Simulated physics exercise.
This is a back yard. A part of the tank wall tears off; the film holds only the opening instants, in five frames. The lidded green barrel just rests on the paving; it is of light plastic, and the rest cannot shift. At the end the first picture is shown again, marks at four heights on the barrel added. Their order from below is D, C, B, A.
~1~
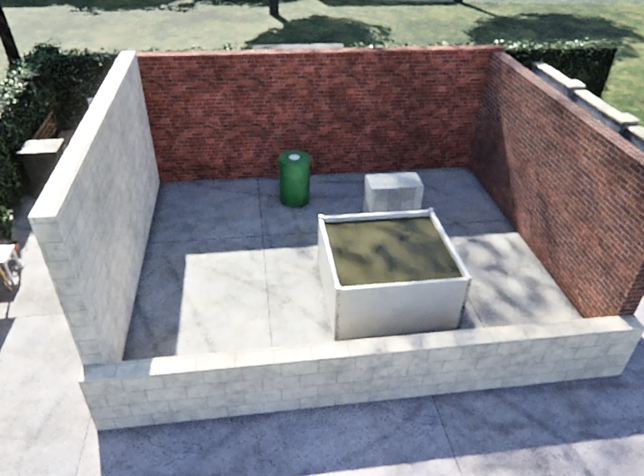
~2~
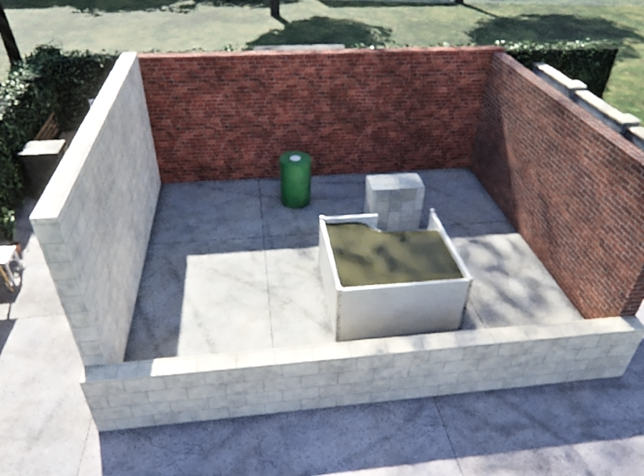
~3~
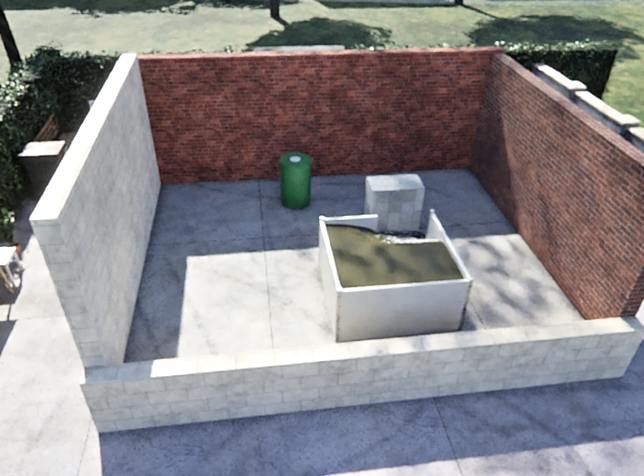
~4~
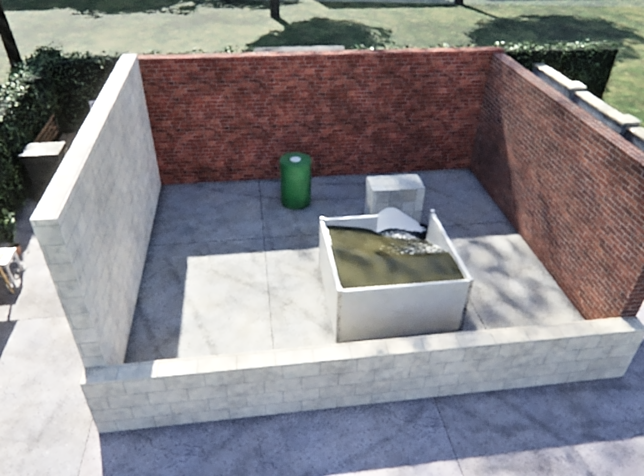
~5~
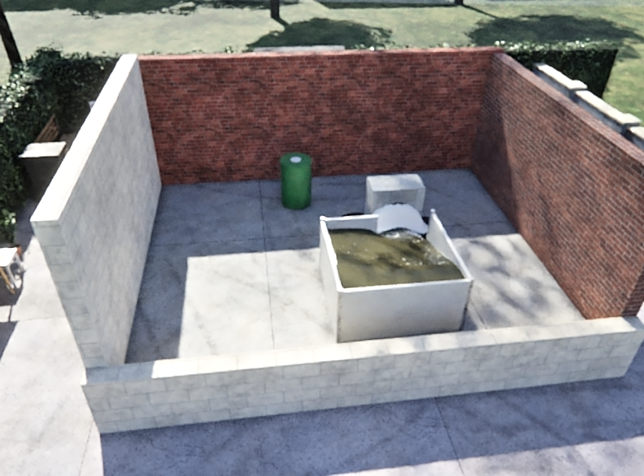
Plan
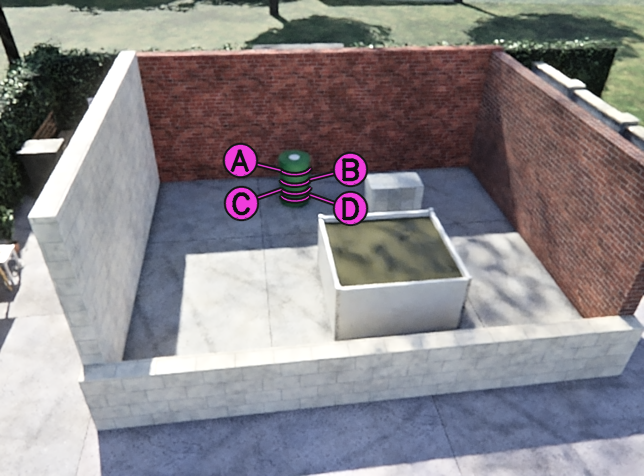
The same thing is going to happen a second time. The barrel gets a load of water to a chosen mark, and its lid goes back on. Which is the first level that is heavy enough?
It is D.
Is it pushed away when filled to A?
No, that is safe.
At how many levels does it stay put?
All of them.
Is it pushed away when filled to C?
No, that is safe.
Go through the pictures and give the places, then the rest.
In the first frame, lid of the green barrel at (294, 157); tank full, its middle at (389, 250).
In the second frame, water covers 1 % of the ground, mostly out of sight from here.
In the third frame, water covers 3 % of the ground, mostly out of sight from here.
In the fourth frame, water covers 4 % of the ground, mostly out of sight from here.
In the fifth frame, lid of the green barrel at (296, 160); water covers 5 % of the ground, mostly out of sight from here.
On the marked copy, A at (296, 174); B at (296, 185); C at (296, 194); D at (296, 201); from the bottom up D, C, B, A.
For line A, it does not move.
For line B, it does not move.
For line C, it does not move.
For line D, it does not move.
